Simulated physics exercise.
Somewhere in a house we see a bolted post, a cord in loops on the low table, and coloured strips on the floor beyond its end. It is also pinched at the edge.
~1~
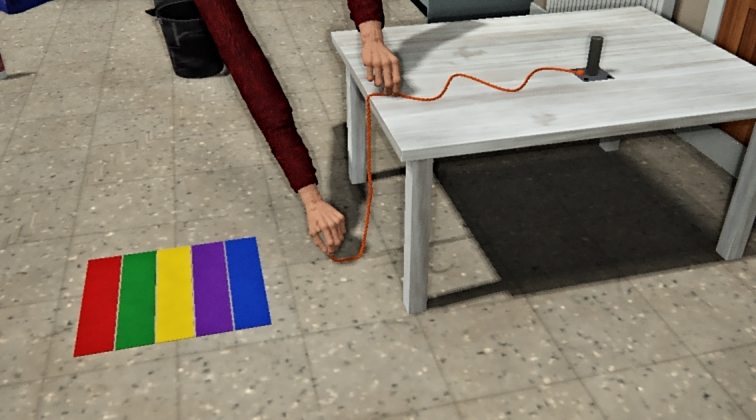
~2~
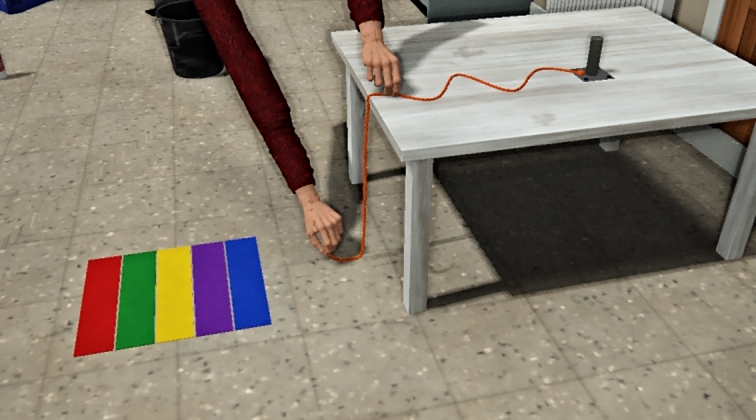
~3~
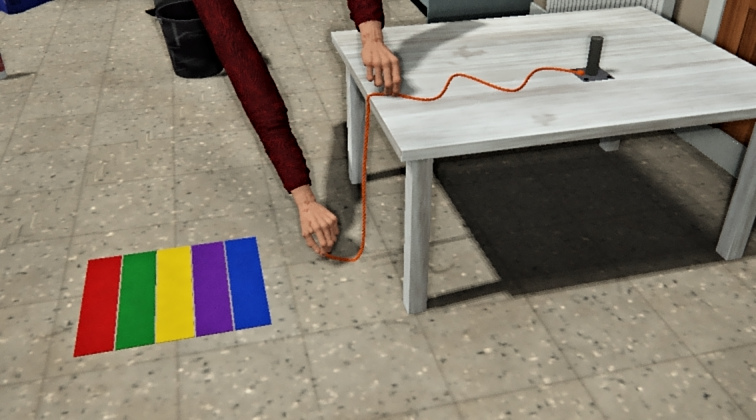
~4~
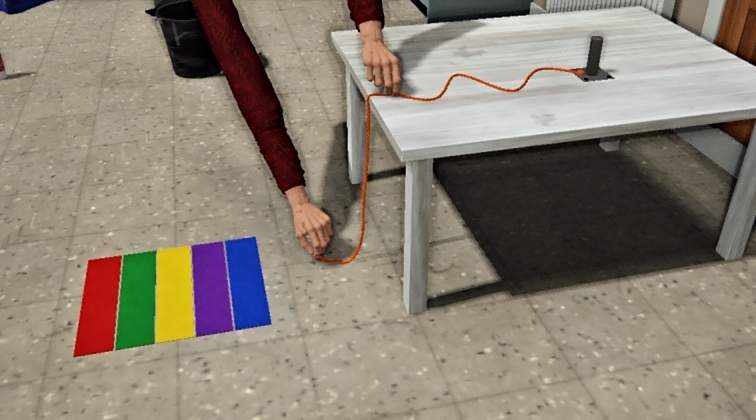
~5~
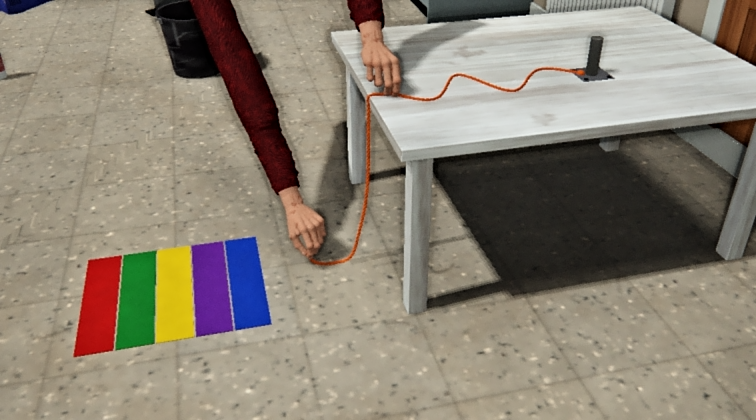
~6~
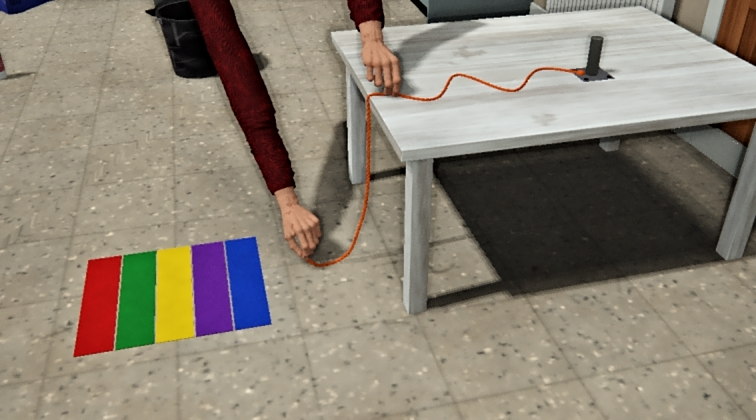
A hand near the floor slowly drew the end of an orange cord a little to the left, toward some coloured strips, while another hand pinched the cord at the edge of a low white table.
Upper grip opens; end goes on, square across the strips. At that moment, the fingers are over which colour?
Over the red one.
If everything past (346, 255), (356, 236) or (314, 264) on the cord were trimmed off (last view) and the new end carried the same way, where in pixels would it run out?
First (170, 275), then (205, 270), then (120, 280).
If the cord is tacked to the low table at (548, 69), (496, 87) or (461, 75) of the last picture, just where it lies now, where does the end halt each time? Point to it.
Pixel places, try by try: (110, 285), (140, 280), (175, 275).
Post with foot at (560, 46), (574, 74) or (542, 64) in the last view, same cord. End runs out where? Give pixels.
Try by try, about (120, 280), (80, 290) and (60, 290).
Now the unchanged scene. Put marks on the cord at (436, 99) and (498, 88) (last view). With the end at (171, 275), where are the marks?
One lands at (366, 120), the other at (464, 88).
Soon after, end near (171, 275); over yellow.
Then, end near (126, 281); over green.
At full stretch, end near (100, 285); over red. It gets as far as the red strip.
